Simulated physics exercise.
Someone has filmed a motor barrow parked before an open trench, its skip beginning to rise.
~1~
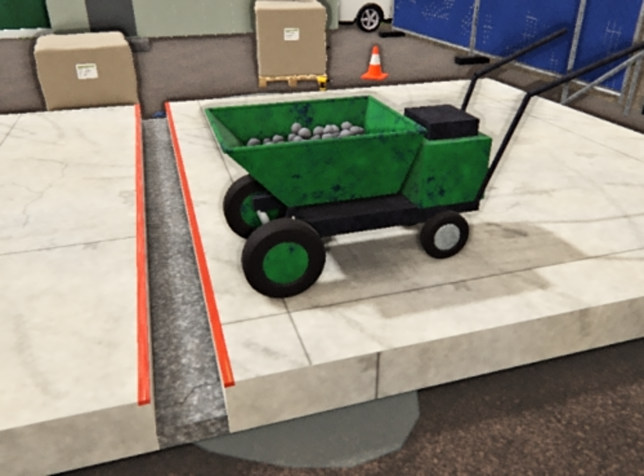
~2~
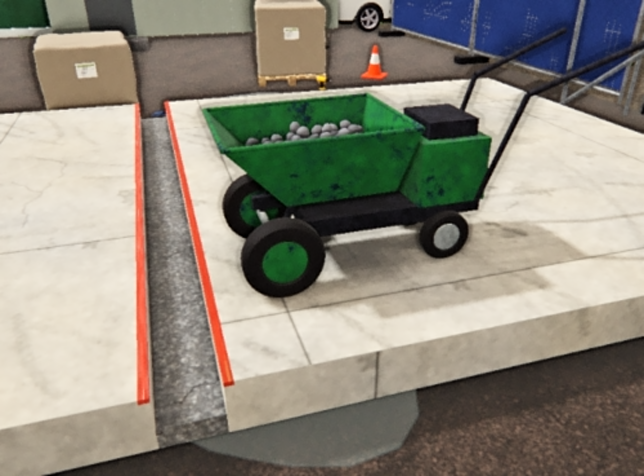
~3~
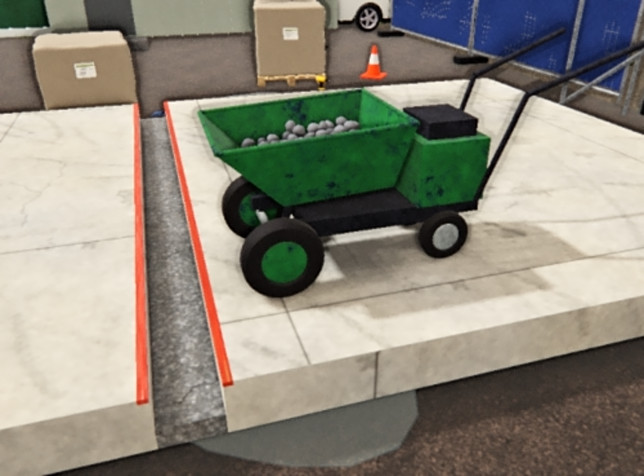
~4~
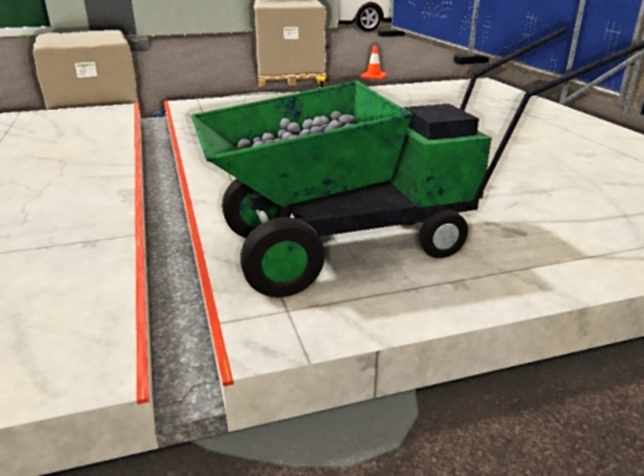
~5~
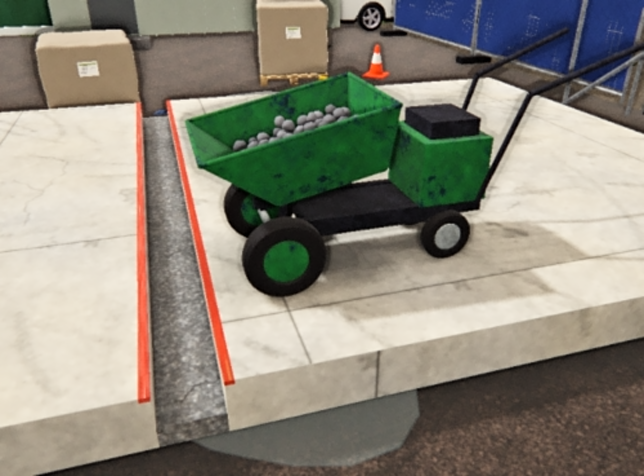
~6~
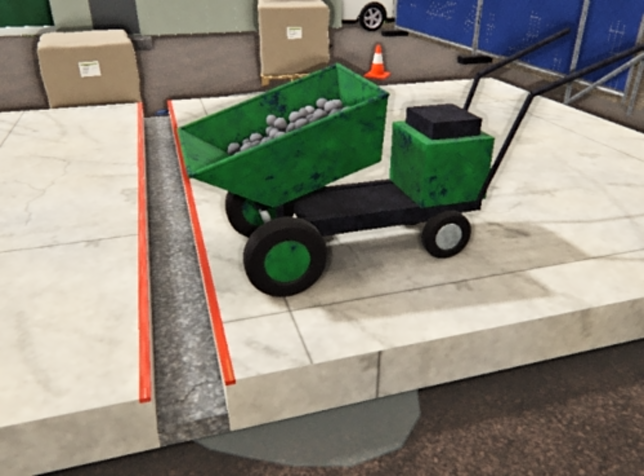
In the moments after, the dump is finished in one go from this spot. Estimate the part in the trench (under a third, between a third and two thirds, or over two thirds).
The trench ends with less than a third of it.
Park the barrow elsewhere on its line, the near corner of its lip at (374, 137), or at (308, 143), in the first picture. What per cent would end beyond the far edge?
In turn 0 and 0 in a hundred.
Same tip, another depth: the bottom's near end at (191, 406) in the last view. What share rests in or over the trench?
Near 10 %.
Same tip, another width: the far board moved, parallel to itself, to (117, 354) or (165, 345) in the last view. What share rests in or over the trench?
Roughly 60 per cent, and 0 per cent.
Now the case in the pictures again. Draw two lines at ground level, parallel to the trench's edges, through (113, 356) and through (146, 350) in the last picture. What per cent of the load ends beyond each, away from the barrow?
Roughly 60 per cent, and 80 per cent.
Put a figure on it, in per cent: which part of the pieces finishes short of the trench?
Some 0 per cent.
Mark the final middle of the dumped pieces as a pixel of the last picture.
Roughly at (101, 280).
Shortly afterwards, skip tipped steeply; the whole lot in the skip.
Next, skip tipped right over; the bulk in the skip; only a few in or heaped over the trench; a little beyond it; only a few falling.
Some moments later, skip tipped right over; a little in the skip; a little in or heaped over the trench; the bulk beyond it.
In the end, skip tipped right over; a little in the skip; a little in or heaped over the trench; the bulk beyond it.
